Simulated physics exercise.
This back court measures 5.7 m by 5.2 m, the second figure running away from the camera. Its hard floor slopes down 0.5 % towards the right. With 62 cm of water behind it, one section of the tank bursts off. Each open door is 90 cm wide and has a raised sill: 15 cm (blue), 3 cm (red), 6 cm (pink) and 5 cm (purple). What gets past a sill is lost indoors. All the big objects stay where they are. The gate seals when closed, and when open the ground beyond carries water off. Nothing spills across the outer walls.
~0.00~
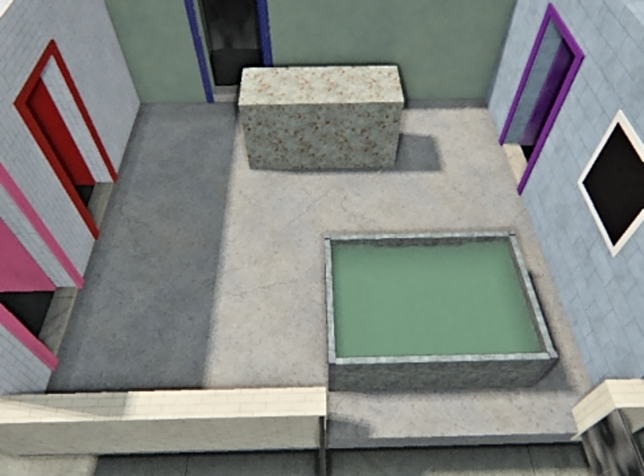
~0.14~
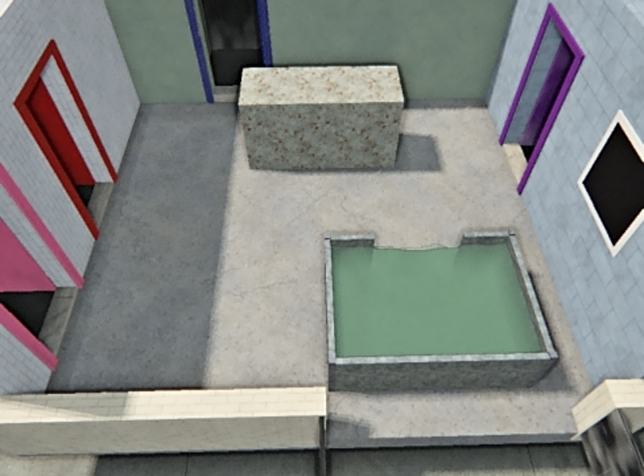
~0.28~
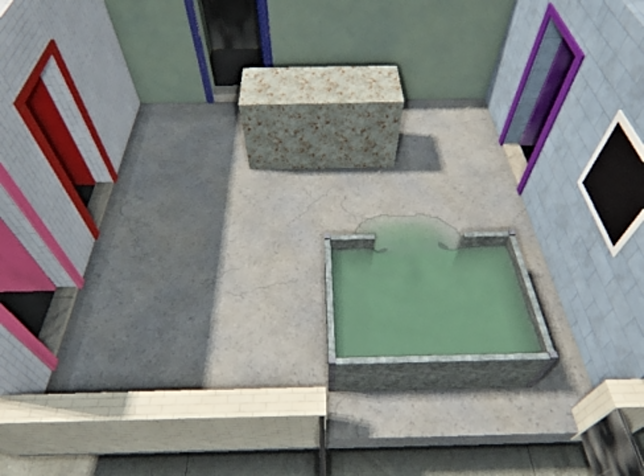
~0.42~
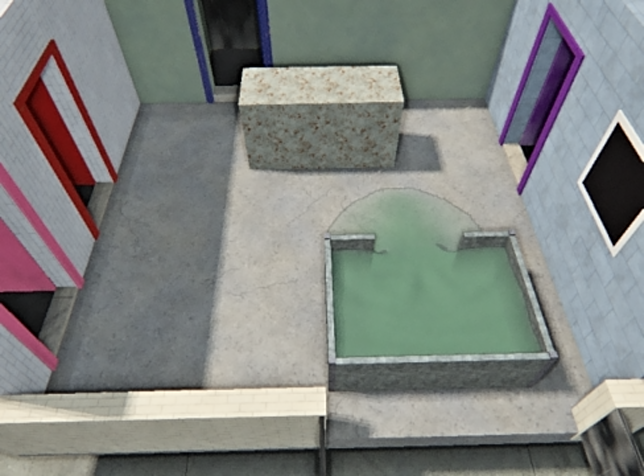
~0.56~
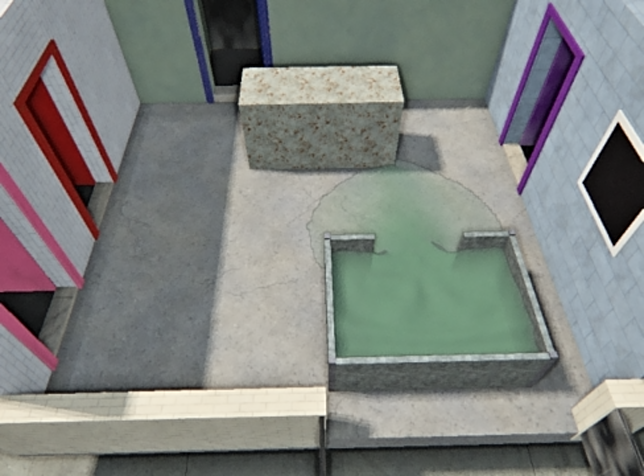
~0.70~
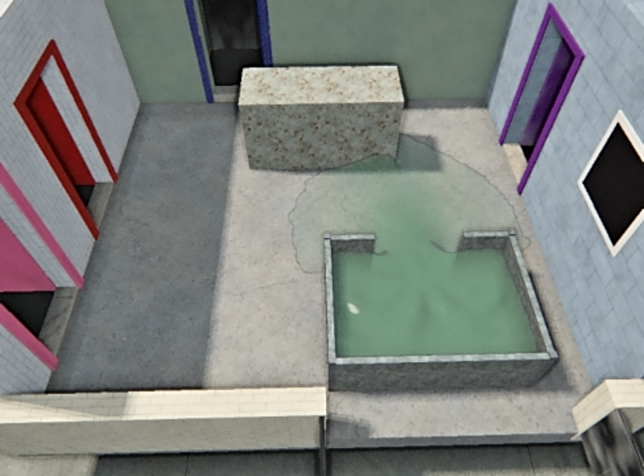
Green water sat still in a stone tank until a section of its far wall gave way, then poured through the gap and fanned out across the courtyard floor, reaching the speckled block behind.
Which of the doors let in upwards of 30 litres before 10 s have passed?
Door by door: At the blue door it keeps below the limit; at the red door it passes the limit; at the pink door it stays under the limit; at the purple door it goes over the limit.
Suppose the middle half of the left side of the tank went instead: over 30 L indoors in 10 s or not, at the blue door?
Against that limit: Blue under.
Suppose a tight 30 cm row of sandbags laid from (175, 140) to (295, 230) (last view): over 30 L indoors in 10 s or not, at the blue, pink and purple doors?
Against that limit: Blue under, pink under, purple over.
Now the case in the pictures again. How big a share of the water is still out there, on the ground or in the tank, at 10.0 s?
About 84 per cent.
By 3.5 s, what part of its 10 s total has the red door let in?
Some 35 per cent by then.
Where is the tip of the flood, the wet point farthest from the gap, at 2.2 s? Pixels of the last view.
At about (123, 160).
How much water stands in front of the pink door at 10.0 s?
Roughly 6.5 cm deep.
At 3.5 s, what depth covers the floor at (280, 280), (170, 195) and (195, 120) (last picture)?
Roughly 0, 3 and 0 cm, in turn.
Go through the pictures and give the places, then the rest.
Still water, 62 cm deep, in the tank at (429, 295), in the first picture.
Water pours out on the tank's far side and has run 0.6 m, to a hidden place; typically 8 cm deep outside, 62 cm at the tank's back, in the second picture.
The front is at (423, 220), 0.9 m from the gap on the tank's far side; 0.9 m2 of floor is under water; 62 cm left at the back of the tank, in the third picture.
Water pours out on the tank's far side and has run 1.3 m, to (414, 194); typically 7 cm deep outside, 57 cm at the tank's back, in the fourth picture.
Water pours out on the tank's far side and has run 1.9 m, to (400, 164); typically 5 cm deep outside, 51 cm at the tank's back, in the fifth picture.
The front is at a hidden place, 2.5 m from the gap on the tank's far side; 4.3 m2 of floor is under water; 52 cm left at the back of the tank, in the sixth picture.
After 1.4 s water covers 30 % of the floor and is deepest (34 cm) near (381, 173); blue door not reached, red door not reached, pink door not reached, purple door 10 cm at the sill, 0 L in.
After 2.2 s water covers 45 % of the floor and is deepest (34 cm) near (487, 123); blue door not reached, red door 4 cm at the sill, 0 L in, pink door not reached, purple door 10 cm at the sill, 17 L in.
After 3.5 s water covers 60 % of the floor and is deepest (20 cm) near (493, 138); blue door 2 cm at the sill, 0 L in, red door 8 cm at the sill, 45 L in, pink door 4 cm at the sill, 0 L in, purple door 14 cm at the sill, 40 L in.
After 6.0 s water covers 80 % of the floor and is deepest (14 cm) near (493, 138); blue door 7 cm at the sill, 0 L in, red door 9 cm at the sill, 96 L in, pink door 4 cm at the sill, 0 L in, purple door 10 cm at the sill, 91 L in.
After 10.0 s water covers 95 % of the floor and is deepest (11 cm) near (289, 414); blue door 6 cm at the sill, 0 L in, red door 4 cm at the sill, 121 L in, pink door 7 cm at the sill, 0 L in, purple door 7 cm at the sill, 132 L in.
